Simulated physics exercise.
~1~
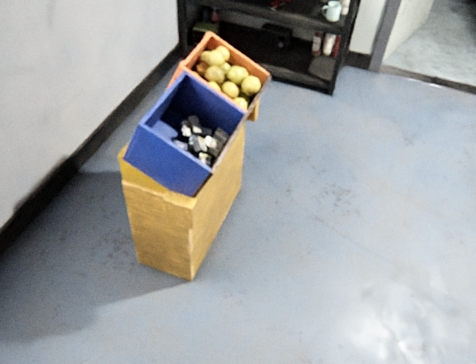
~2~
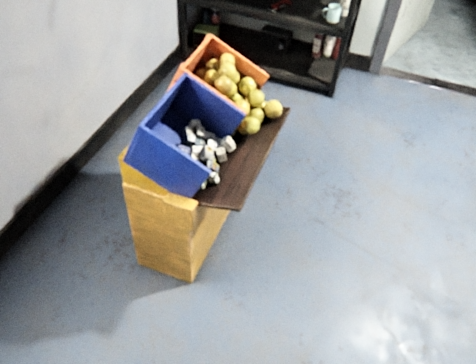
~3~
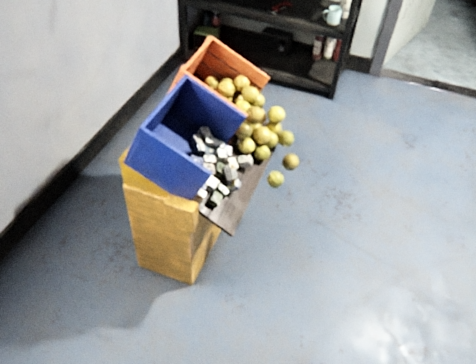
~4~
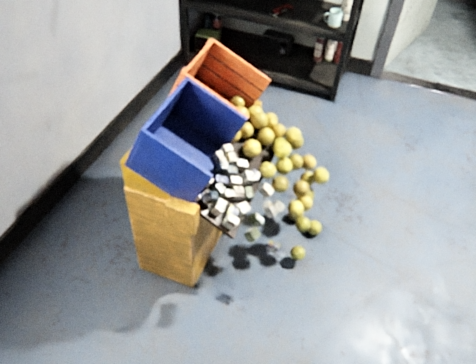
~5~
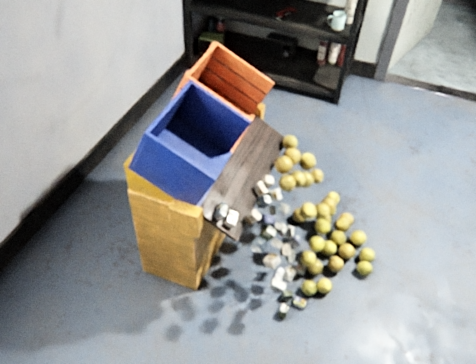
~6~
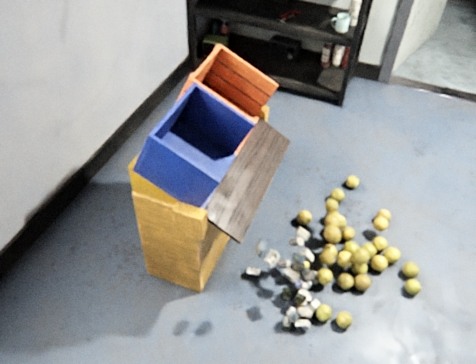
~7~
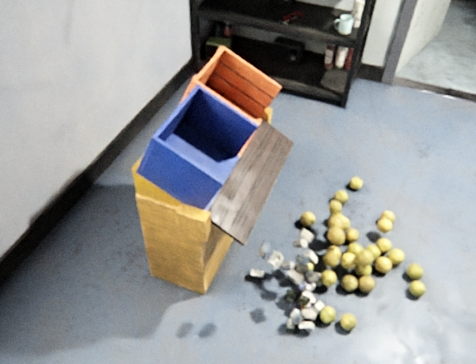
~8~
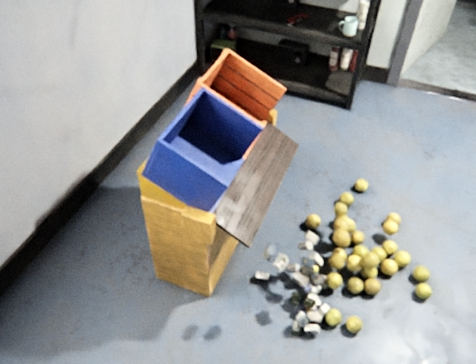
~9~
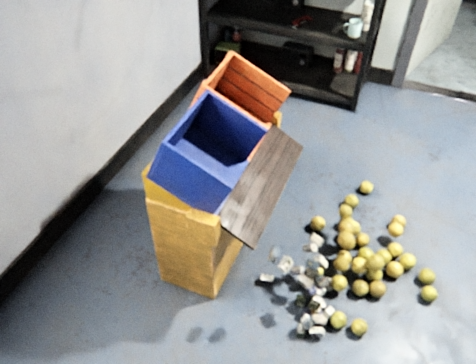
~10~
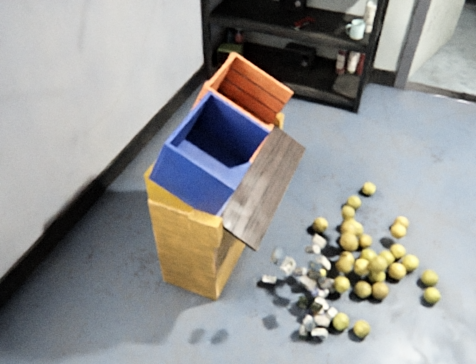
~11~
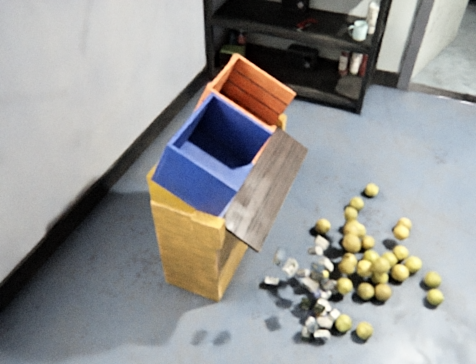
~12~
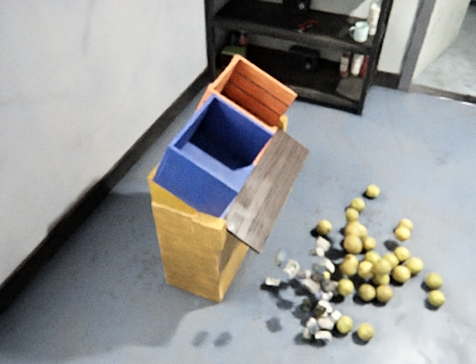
At the start, a blue chute full of small silvery cartons and an orange chute full of round yellow apples sit tilted on a tan stand, sloping down to the right. The dark wooden flap across their front swings down on its bottom hinge, and the apples begin sliding out. The cartons follow, and both loads tumble over the flap and drop to the blue-grey floor. They spread to the right as the chutes empty, while the view shifts slightly left. At the end, both chutes are empty, the flap hangs sloping downward, and the apples and cartons lie still in a scattered cluster.
